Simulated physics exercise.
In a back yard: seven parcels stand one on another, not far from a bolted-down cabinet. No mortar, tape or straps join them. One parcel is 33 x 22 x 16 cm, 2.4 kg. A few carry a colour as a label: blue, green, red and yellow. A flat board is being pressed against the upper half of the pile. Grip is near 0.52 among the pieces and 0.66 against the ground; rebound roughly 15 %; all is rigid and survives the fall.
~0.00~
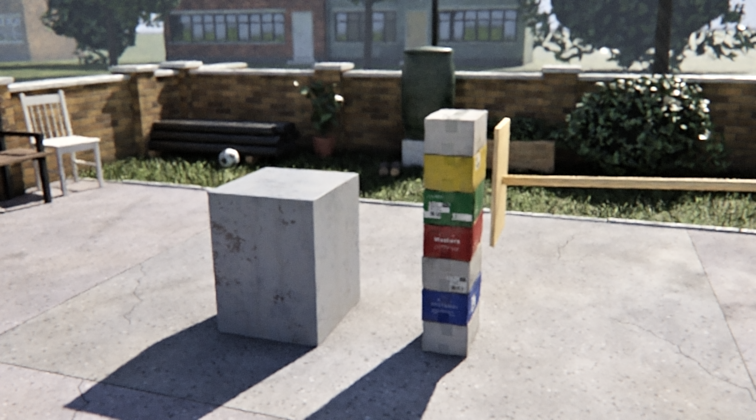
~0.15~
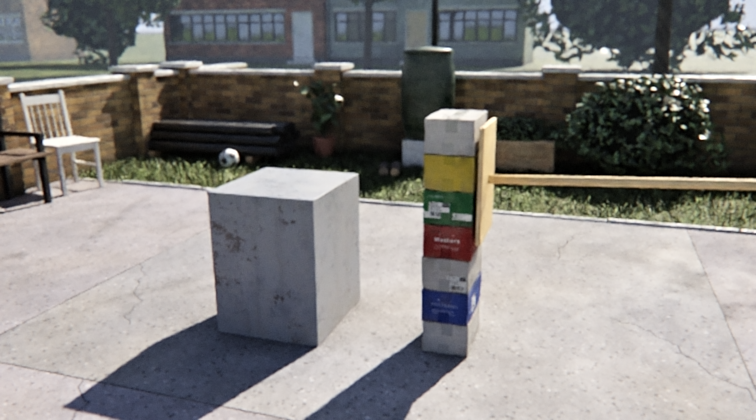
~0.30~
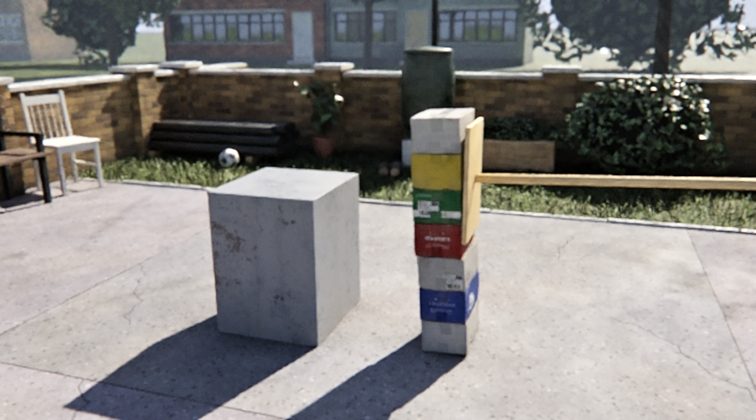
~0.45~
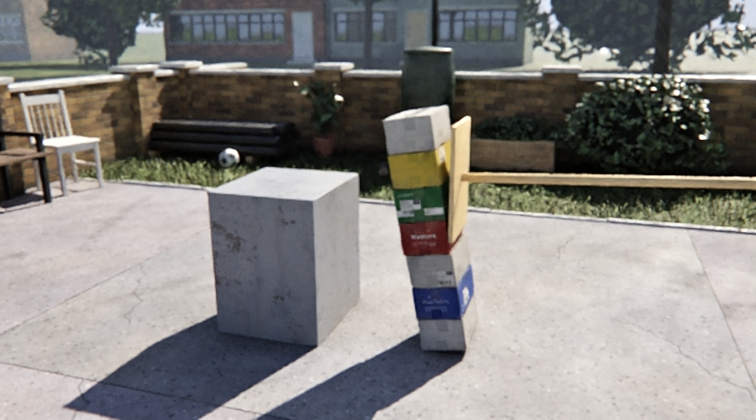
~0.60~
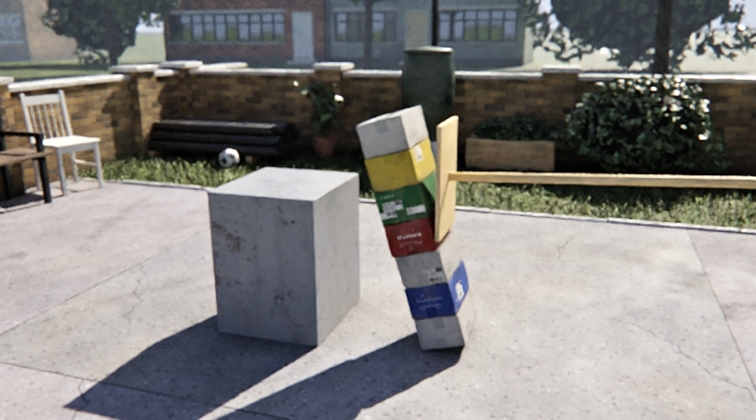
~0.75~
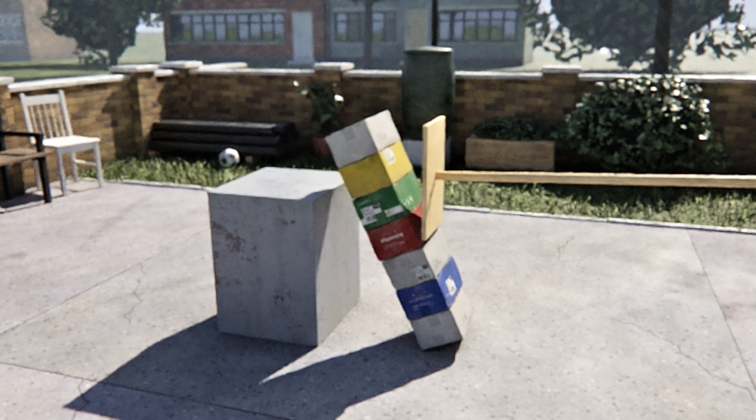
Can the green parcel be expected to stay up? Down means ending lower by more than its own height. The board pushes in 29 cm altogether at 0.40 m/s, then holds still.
It holds its level.
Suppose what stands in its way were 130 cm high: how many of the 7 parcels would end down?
Then 0.
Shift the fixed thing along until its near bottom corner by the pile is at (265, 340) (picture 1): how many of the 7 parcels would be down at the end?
Then 5.
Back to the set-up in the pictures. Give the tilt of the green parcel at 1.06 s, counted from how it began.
Roughly 40°.
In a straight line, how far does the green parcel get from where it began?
About 46 cm.
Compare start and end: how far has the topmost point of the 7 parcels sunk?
Roughly 14 cm.
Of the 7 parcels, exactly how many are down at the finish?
It comes to 1.
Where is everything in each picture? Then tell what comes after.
In the first picture (each place is the centre of the face we see best), board (495, 173) 8 cm short; green parcel (447, 209); red parcel (447, 243); yellow parcel (448, 174); all as stacked.
Board (480, 172) 20 mm short; green parcel (447, 209), in the second picture.
Board (466, 171) 40 mm in; green parcel (436, 207) moved 47 mm; yellow parcel (436, 172) moved 55 mm; 5 have shifted, in the third picture.
Board (452, 170) 10 cm in; green parcel (418, 205) tilted 9°; yellow parcel (414, 171) tilted 9°; steepest lean 9°, the parcel at (409, 135); 7 have shifted, in the fourth picture.
Board (438, 169) 16 cm in; green parcel (400, 206) tilted 16°; yellow parcel (391, 172) tilted 16°; steepest lean 16°, the parcel at (382, 137); 7 have shifted, in the fifth picture.
Board (425, 169) 22 cm in; green parcel (378, 209) tilted 24°; yellow parcel (365, 177) tilted 24°; red parcel (392, 240) tilted 24°; steepest lean 24°, the parcel at (351, 145); 7 have shifted, in the sixth picture.
By 0.81 s, none of the 7 parcels down, 7 disturbed; green parcel tilted 29°; yellow parcel tilted 29°, 6 cm lower.
By 1.06 s, 1 of the 7 parcels down; green parcel tilted 36°, 8 cm lower; blue parcel tilted 36°.
When it is over (2.1 s), 1 of the 7 parcels down; green parcel tilted 36°, 8 cm lower; yellow parcel tilted 36°, 7 cm lower; red parcel tilted 36°, 52 mm lower. In pixels of the last frame, middles, green parcel near (363, 209), yellow parcel near (353, 176).
